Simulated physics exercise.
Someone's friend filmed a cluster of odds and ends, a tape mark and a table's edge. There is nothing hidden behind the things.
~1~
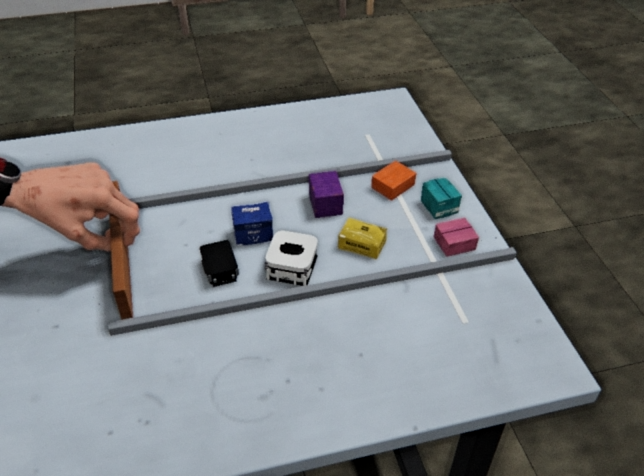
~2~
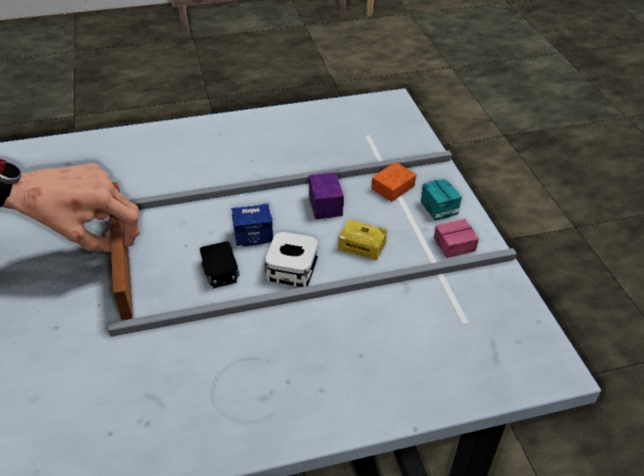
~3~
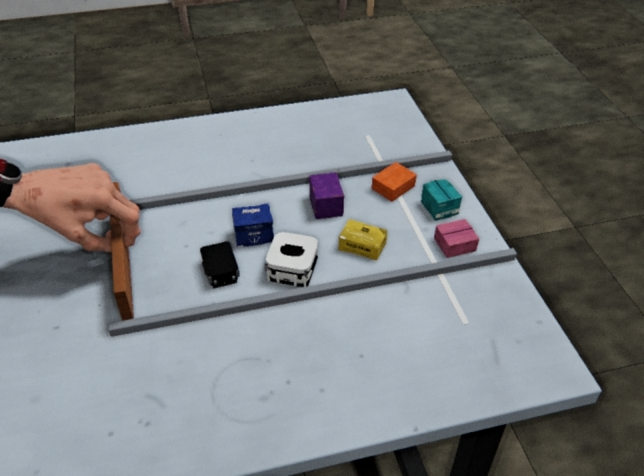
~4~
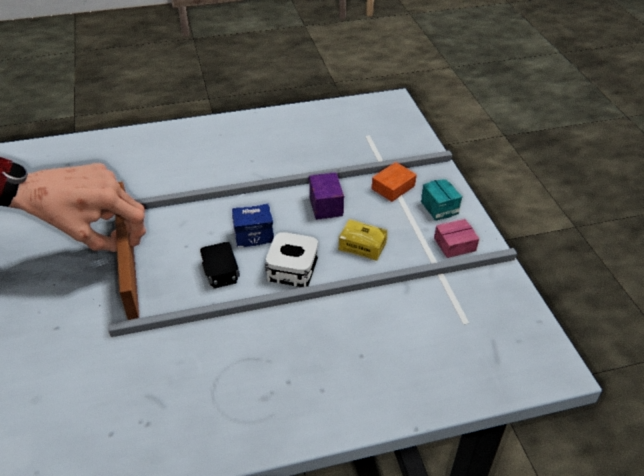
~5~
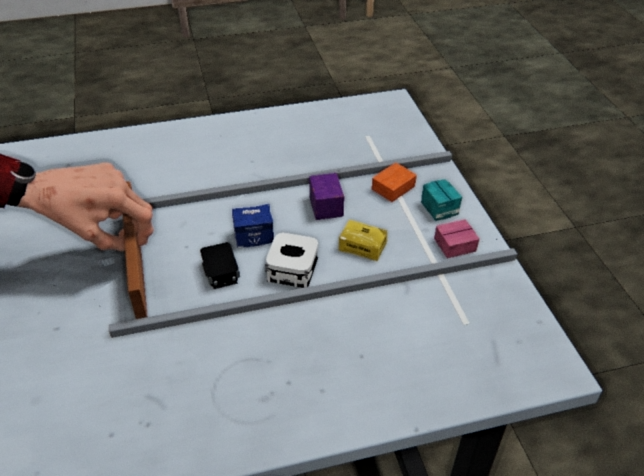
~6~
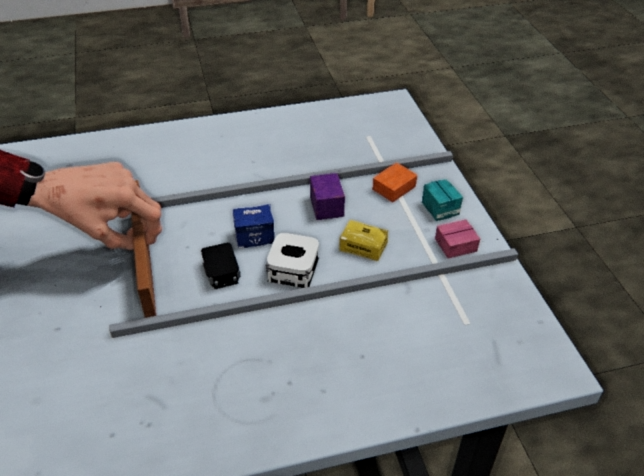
A hand holding an upright wooden board slid it slightly to the right between two grey rails on a table, while the small colourful boxes and blocks in front of it stayed still.
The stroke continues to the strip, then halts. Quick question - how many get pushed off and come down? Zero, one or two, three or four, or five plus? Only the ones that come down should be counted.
One or two, I'd say.
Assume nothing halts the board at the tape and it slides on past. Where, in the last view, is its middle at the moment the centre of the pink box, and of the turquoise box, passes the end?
Middle: Roughly (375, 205); roughly (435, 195).
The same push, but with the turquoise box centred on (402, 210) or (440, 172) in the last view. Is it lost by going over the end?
For the first start it holds its spot, and for the second it does not stay.
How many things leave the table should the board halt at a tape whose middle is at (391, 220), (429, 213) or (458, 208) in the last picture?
Try by try, 1, 2 and 5.
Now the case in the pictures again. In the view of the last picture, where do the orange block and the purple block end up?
Near (445, 171) and (420, 179).
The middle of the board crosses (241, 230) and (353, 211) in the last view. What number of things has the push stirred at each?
First 3, then 8.
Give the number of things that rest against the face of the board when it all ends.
It's 3.
A little later, none off yet; turquoise box at rest near (442, 199); pink box at rest near (457, 238); orange block at rest near (395, 182).
Next, none off yet; turquoise box at rest near (442, 199); pink box shifted about its own width near (478, 241); orange block at rest near (395, 182).
When it is over, the number that fall off is one or two; down, yellow box and pink box.
